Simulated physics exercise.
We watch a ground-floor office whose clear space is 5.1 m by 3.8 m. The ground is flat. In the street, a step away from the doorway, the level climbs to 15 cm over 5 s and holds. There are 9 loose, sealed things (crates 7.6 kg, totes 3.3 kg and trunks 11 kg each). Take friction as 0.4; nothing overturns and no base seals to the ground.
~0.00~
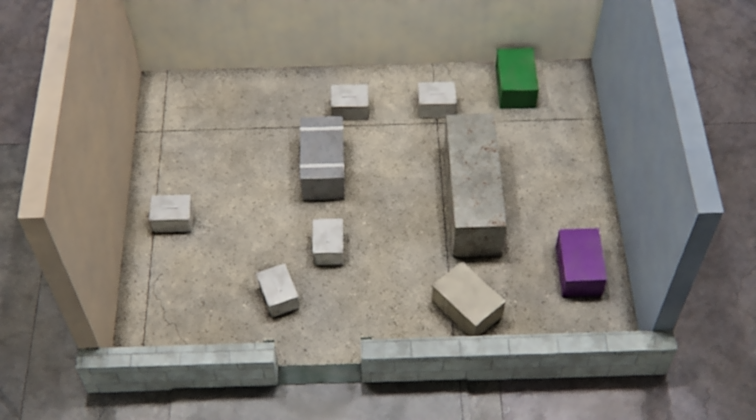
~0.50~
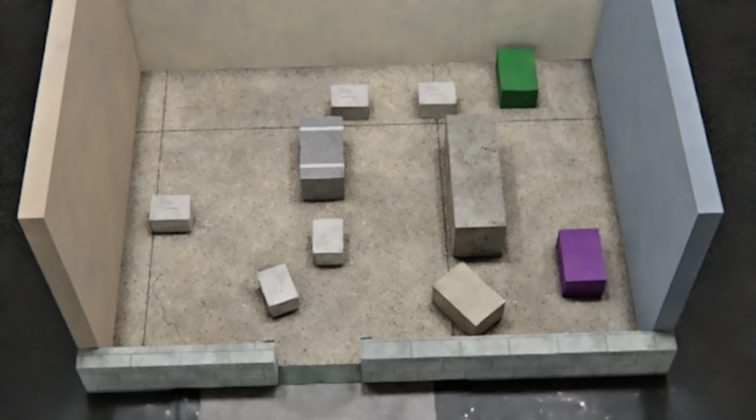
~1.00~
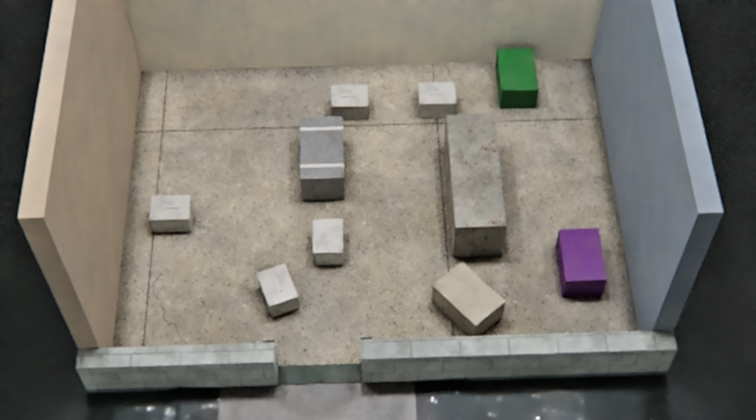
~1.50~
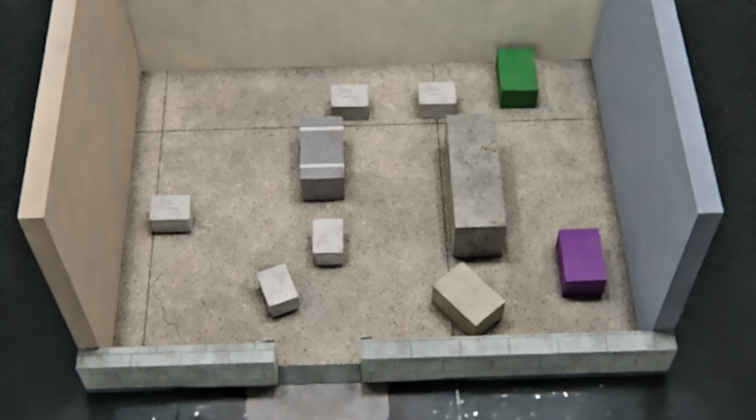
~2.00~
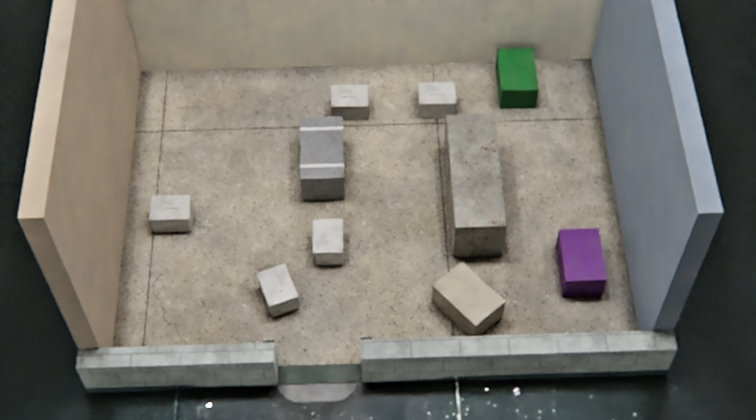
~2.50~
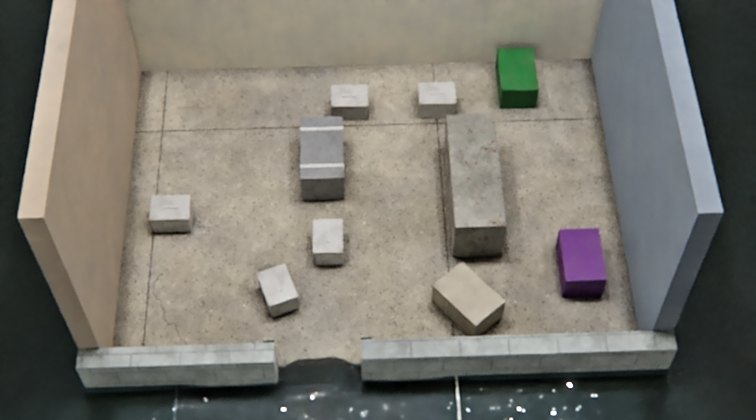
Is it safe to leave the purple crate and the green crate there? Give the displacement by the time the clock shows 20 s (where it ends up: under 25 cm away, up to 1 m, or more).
The purple crate moves a short way; the green crate travels far.
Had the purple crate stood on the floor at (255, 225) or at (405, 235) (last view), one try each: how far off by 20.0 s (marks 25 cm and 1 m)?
In turn: It travels far; it travels far.
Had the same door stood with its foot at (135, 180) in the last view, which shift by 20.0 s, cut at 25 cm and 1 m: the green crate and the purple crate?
In that case the green crate ends far away, the purple crate slides a little.
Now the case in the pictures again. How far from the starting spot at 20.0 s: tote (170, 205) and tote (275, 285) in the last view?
In turn: 140 cm, 250 cm.
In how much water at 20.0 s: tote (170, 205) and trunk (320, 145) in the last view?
About 6 and 6 cm.
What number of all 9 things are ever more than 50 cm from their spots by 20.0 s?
I count 8.
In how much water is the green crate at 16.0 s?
Roughly 6 cm.
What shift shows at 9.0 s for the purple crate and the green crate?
Roughly 0 and 0 cm by then.
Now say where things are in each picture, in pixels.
The first picture shows the purple crate at (583, 254), on the bottom; the green crate at (518, 69) rests on the ground; 0.0 m2 under water; 0 of 9 have shifted.
The second picture shows the purple crate at (583, 254), on the bottom; the green crate at (518, 69), on the bottom; water covers 0.0 m2; 0 of 9 have shifted.
The third picture shows the purple crate at (583, 254), on the bottom; the green crate at (518, 69) rests on the ground; 0.0 m2 under water; 0 of 9 have shifted.
The fourth picture shows the purple crate at (583, 254), on the bottom; the green crate at (518, 69) rests on the ground; water covers 0.0 m2; 0 of 9 have shifted.
The fifth picture shows the purple crate at (583, 254) rests on the ground; the green crate at (518, 69), on the bottom; water covers 0.0 m2; 0 of 9 have shifted.
The sixth picture shows the purple crate at (583, 254), on the bottom; the green crate at (518, 69), on the bottom; 0.0 m2 under water; 0 of 9 have shifted.
After 4.0 s the purple crate is near (583, 254), 0.0 m from its start, aground; the green crate is near (518, 69), 0.0 m from its start, aground; 0 afloat.
After 9.0 s the purple crate is near (583, 254), 0.0 m from its start, aground; the green crate is near (518, 69), 0.0 m from its start, aground; 2 afloat.
After 16.0 s the purple crate is near (583, 254), 0.0 m from its start, aground; the green crate is near (587, 94), 0.8 m from its start, afloat; 7 afloat.
After 20.0 s the purple crate is near (589, 303), 0.6 m from its start, afloat; the green crate is near (598, 251), 2.4 m from its start, afloat; 9 afloat.
